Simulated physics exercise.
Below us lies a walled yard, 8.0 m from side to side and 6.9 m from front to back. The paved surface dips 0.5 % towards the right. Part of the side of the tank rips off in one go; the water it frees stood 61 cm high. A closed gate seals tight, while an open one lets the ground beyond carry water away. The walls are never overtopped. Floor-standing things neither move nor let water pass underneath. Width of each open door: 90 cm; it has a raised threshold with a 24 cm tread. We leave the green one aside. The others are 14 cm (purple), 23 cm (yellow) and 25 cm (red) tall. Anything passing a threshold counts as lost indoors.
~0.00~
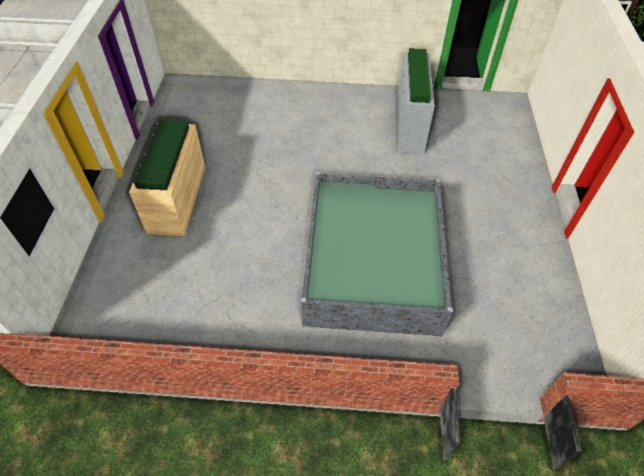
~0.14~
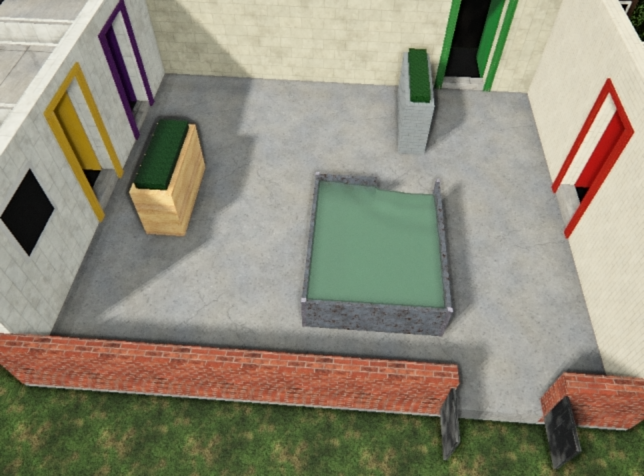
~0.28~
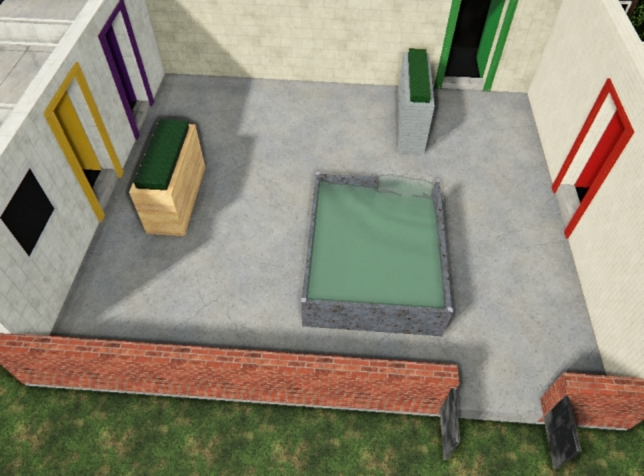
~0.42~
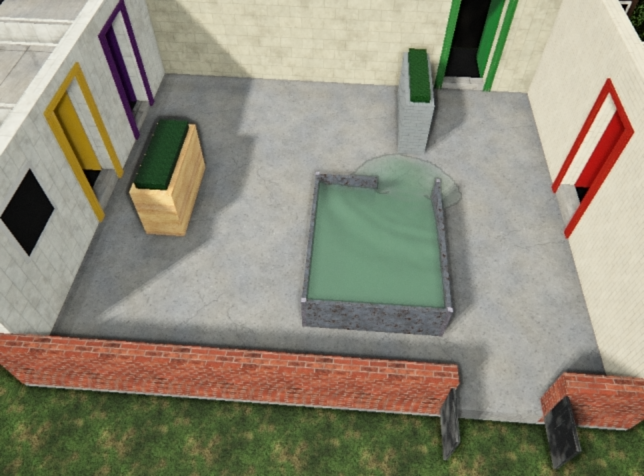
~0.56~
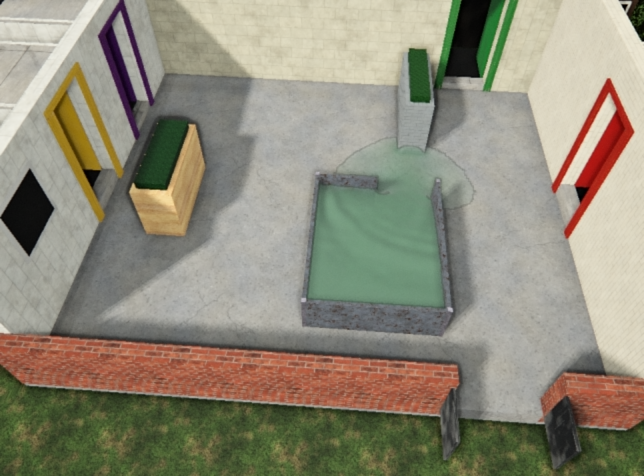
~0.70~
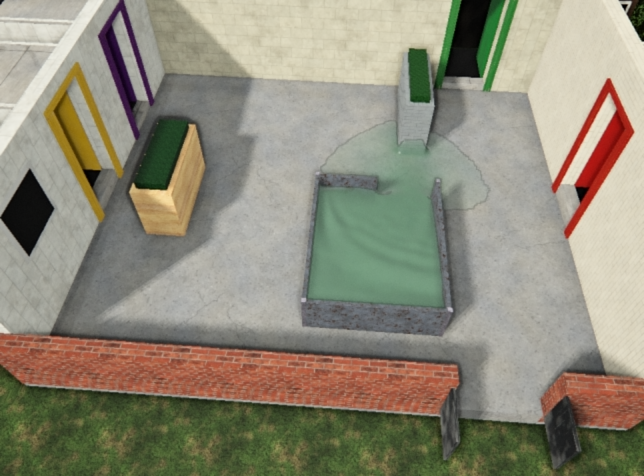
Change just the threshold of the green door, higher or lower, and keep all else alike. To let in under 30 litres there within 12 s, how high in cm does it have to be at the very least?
At least roughly 12 cm.
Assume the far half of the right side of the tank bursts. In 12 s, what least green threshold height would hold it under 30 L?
Then it needs around 12.5 cm.
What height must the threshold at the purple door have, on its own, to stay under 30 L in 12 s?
The purple door needs around 6.0 cm.
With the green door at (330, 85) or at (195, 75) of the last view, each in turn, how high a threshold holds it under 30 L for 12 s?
First place around 11.5 cm, second around 7.0 cm.
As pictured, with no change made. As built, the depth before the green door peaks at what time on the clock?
Roughly 3.4 s.
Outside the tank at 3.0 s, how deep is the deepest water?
About 31 cm at most.
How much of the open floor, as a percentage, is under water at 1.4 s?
Roughly 20 percent of the floor.
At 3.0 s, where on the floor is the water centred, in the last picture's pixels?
My guess is close to (393, 193).
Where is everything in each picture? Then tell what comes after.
In the first picture, the tank at (376, 239) is whole and still, 61 cm deep; the green door at (473, 48) is dry.
In the second picture, water pours out on the far side and has run 0.3 m, to a hidden place; about 5 cm deep outside, 61 cm at the back.
In the third picture, the gap is on the far side, the front 0.7 m out at (387, 178); the back of the tank holds 61 cm.
In the fourth picture, the gap is on the far side, the front 1.3 m out at (387, 158); the back of the tank holds 61 cm.
In the fifth picture, water pours out on the far side and has run 1.8 m, to (387, 141); about 5 cm deep outside, 61 cm at the back.
In the sixth picture, the gap is on the far side, the front 2.3 m out at (390, 124); the back of the tank holds 61 cm; 1.7 m in a straight line remain to the green door at (473, 48).
After 1.4 s water covers 20 % of the floor, deepest (38 cm) near (412, 155); it has not reached the green door.
After 3.0 s water covers 35 % of the floor, deepest (31 cm) near (531, 115); 16 cm at the green door, 0 litres in over its 14 cm threshold.
After 12.0 s water covers 90 % of the floor, deepest (11 cm) near (540, 150); 7 cm at the green door, 13 litres in over its 14 cm threshold.
At the green door as built, the water arrived by 1.5 s and peaked near 19 cm at 3.4 s.
Run again over the same 12 s with other heights there, 57 litres in over 10 cm, 16 litres over 13.5 cm. The limit of 30 litres is kept from about 12 cm up.
